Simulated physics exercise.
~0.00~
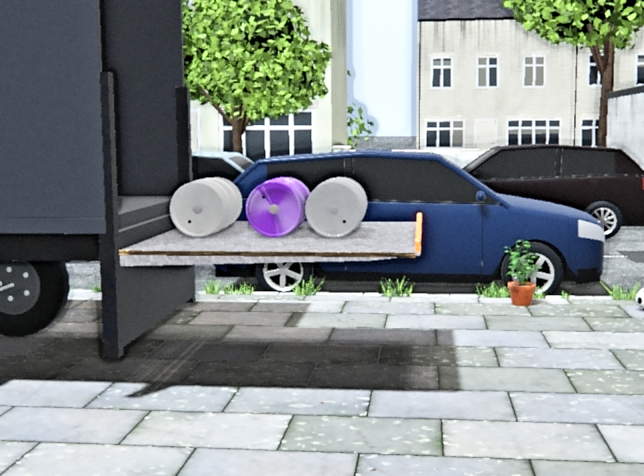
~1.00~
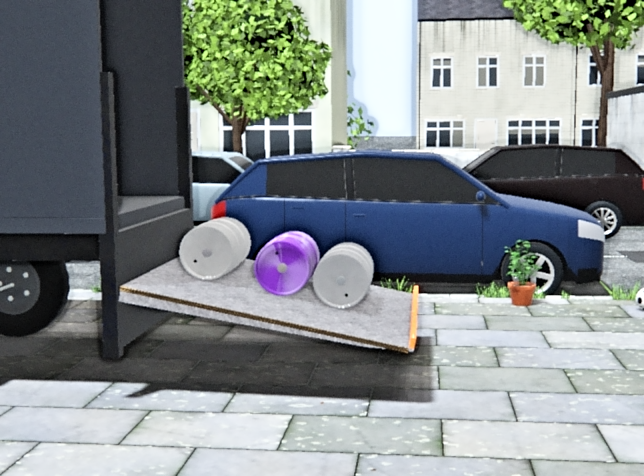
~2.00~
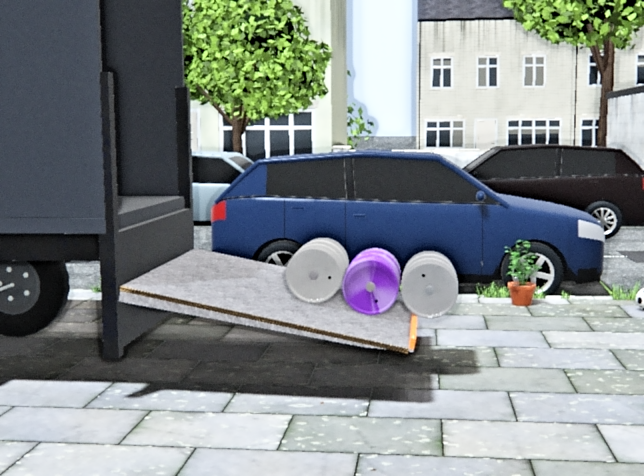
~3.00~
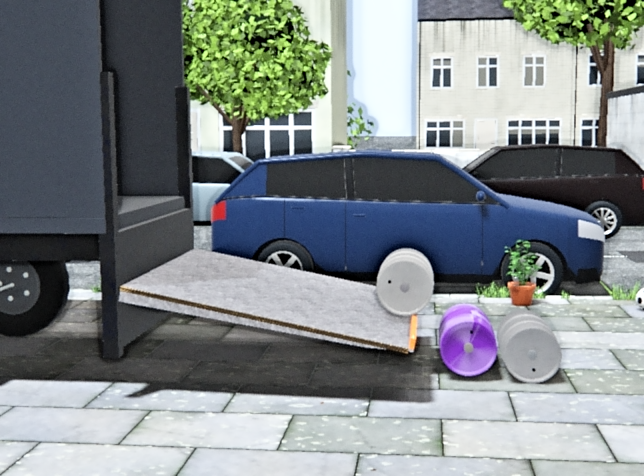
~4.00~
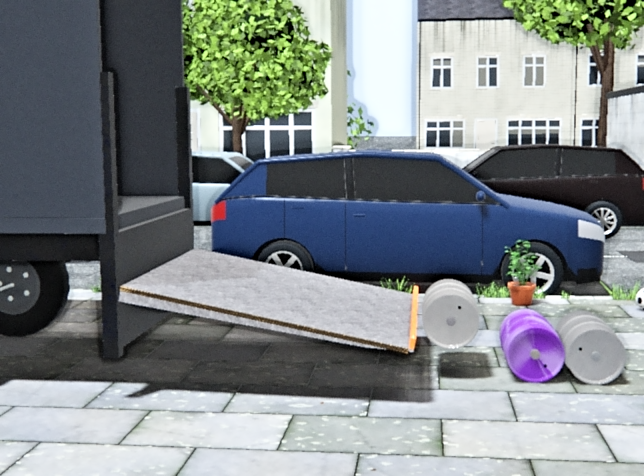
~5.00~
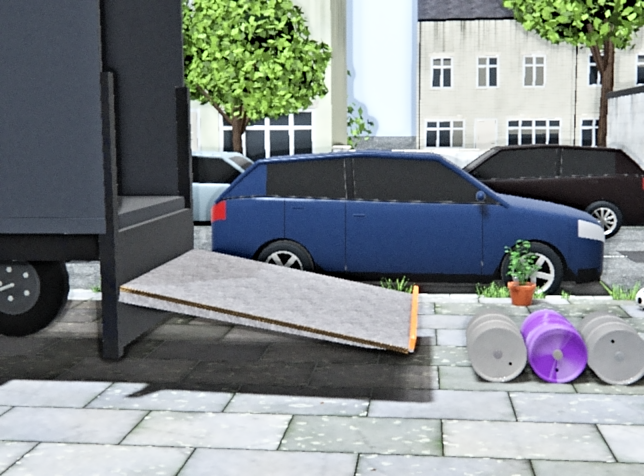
A truck's lift plate tilts down, and three kegs roll off right onto the pavement.
